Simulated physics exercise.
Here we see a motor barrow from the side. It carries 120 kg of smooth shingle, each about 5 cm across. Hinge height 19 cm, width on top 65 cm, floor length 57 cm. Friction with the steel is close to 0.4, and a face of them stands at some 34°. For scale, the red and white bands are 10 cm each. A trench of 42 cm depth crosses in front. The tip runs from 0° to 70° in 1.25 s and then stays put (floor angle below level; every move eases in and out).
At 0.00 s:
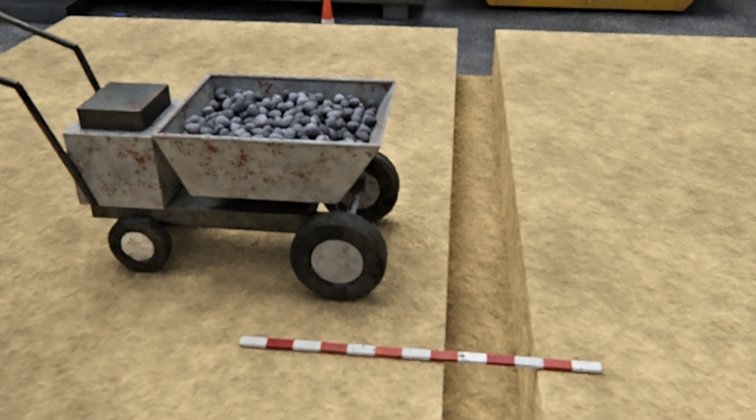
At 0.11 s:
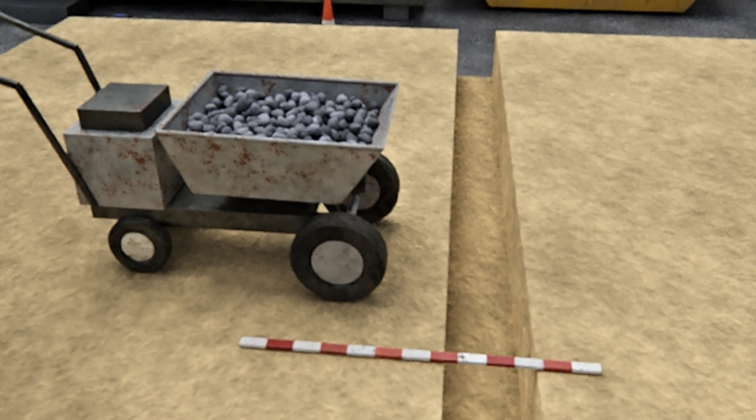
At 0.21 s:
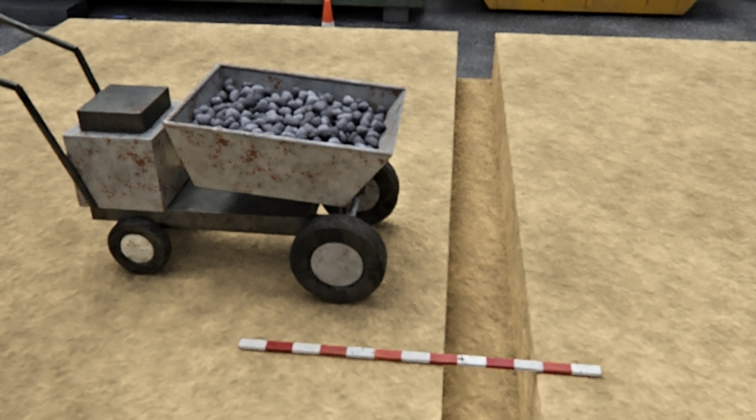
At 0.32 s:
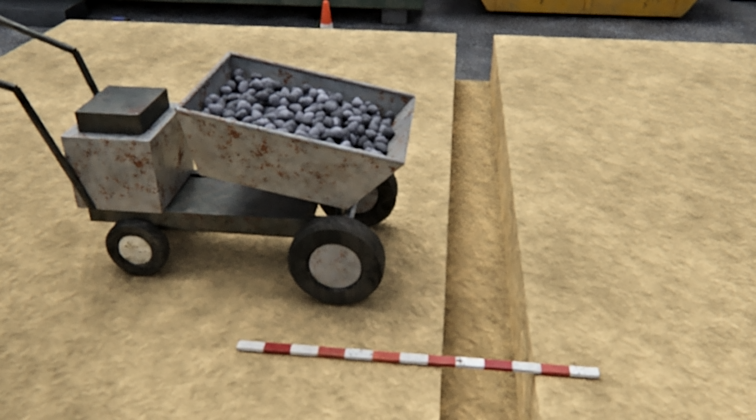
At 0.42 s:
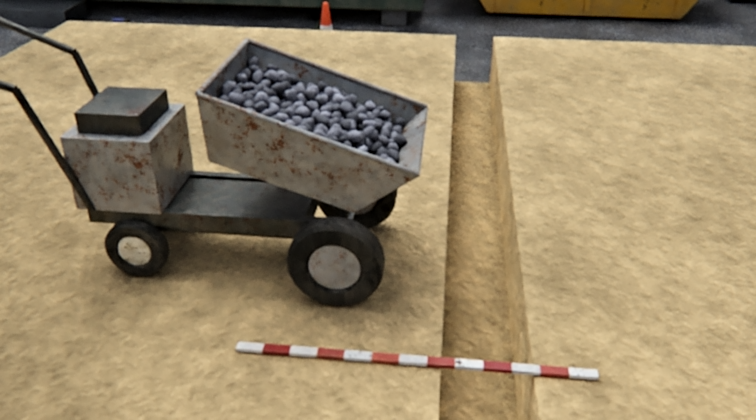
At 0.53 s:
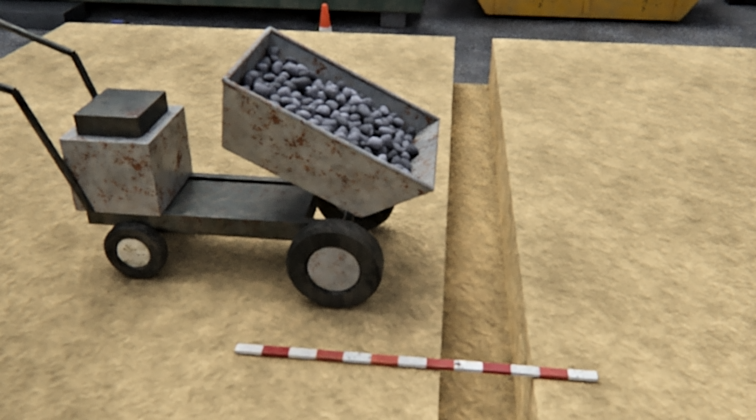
A rusty barrow's skip full of grey stones tilts steadily down toward the right.
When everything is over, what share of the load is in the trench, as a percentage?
Close to 70 in a hundred.
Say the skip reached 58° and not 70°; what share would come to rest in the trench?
Share in trench: Approx. 45%.
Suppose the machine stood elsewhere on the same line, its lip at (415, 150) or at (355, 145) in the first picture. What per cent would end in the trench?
Near 45 and near 90 percent.
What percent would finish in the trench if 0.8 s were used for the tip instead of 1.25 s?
Then roughly 60 percent.
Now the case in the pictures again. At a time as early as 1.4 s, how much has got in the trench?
At that moment: Approx. 30 %.
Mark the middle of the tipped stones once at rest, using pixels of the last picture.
Look at roughly (497, 332).
After 0.9 s the floor is at 59°; 100 % in the skip; the foremost stones are at (479, 224).
After 1.4 s the floor is at 70°; 56 % in the skip, 28 % in the trench, 16 % past the trench; the foremost stones are at (603, 294).
After 1.7 s the floor is at 70°; 29 % in the skip, 41 % in the trench, 30 % past the trench; the foremost stones are at (722, 301).
After 3.7 s the floor is at 70°; 0 % in the skip, 70 % in the trench, 30 % past the trench; the foremost stones are past the picture's edge.
